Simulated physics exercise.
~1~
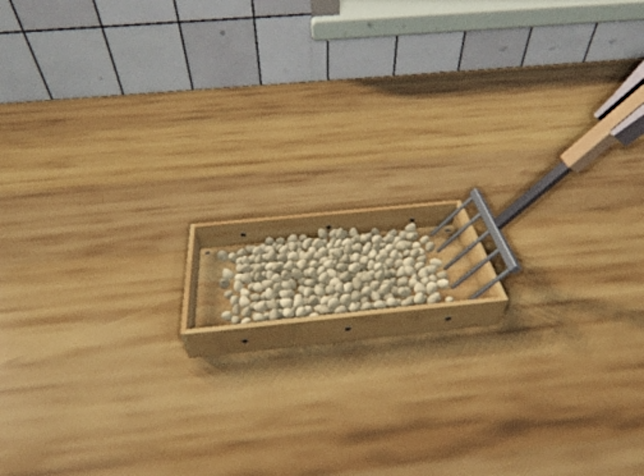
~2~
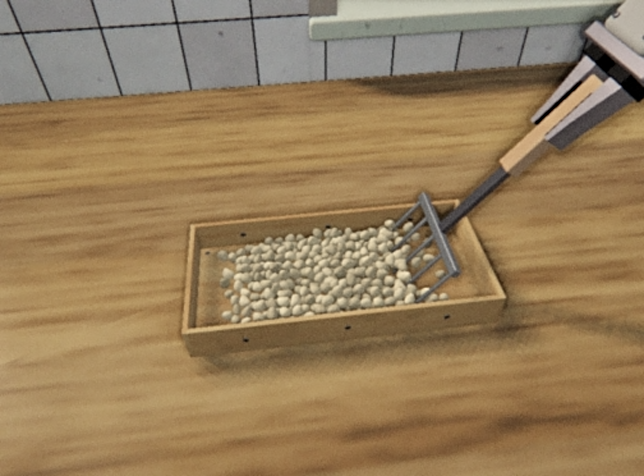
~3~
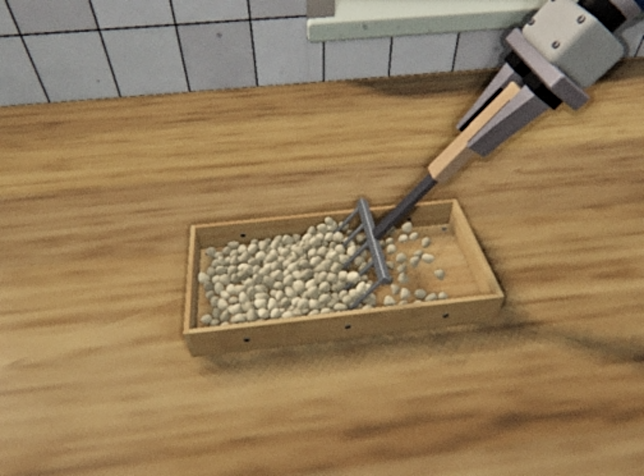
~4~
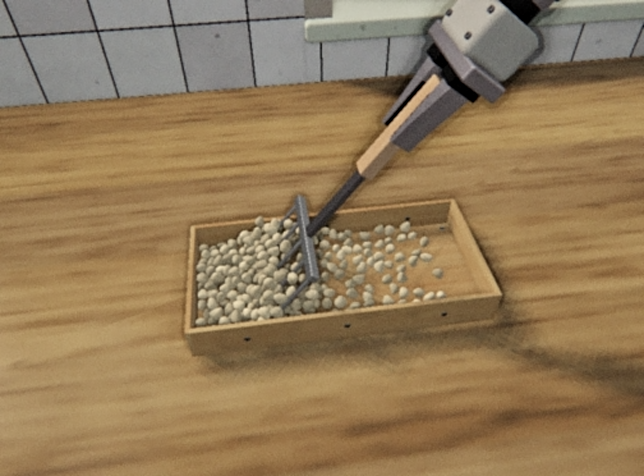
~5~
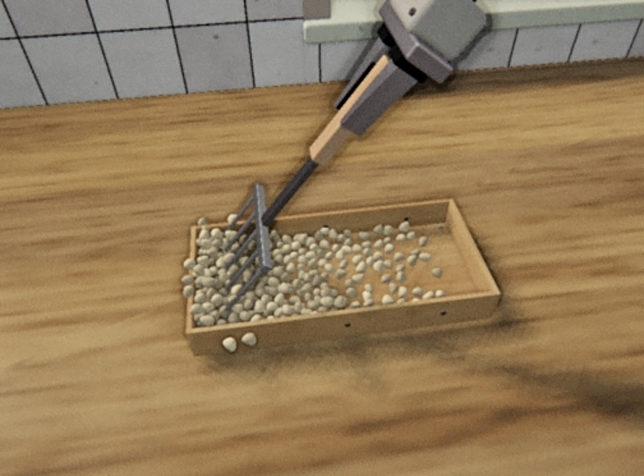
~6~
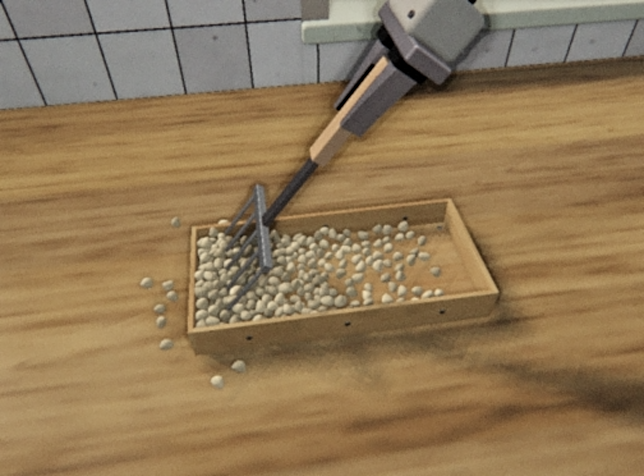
The footage shows a robot arm dragging a metal fork leftward through pale dried beans in a shallow wooden tray, heaping them at the left end until several spill over the edges, with a few scattered on the wooden table and most still in the tray.
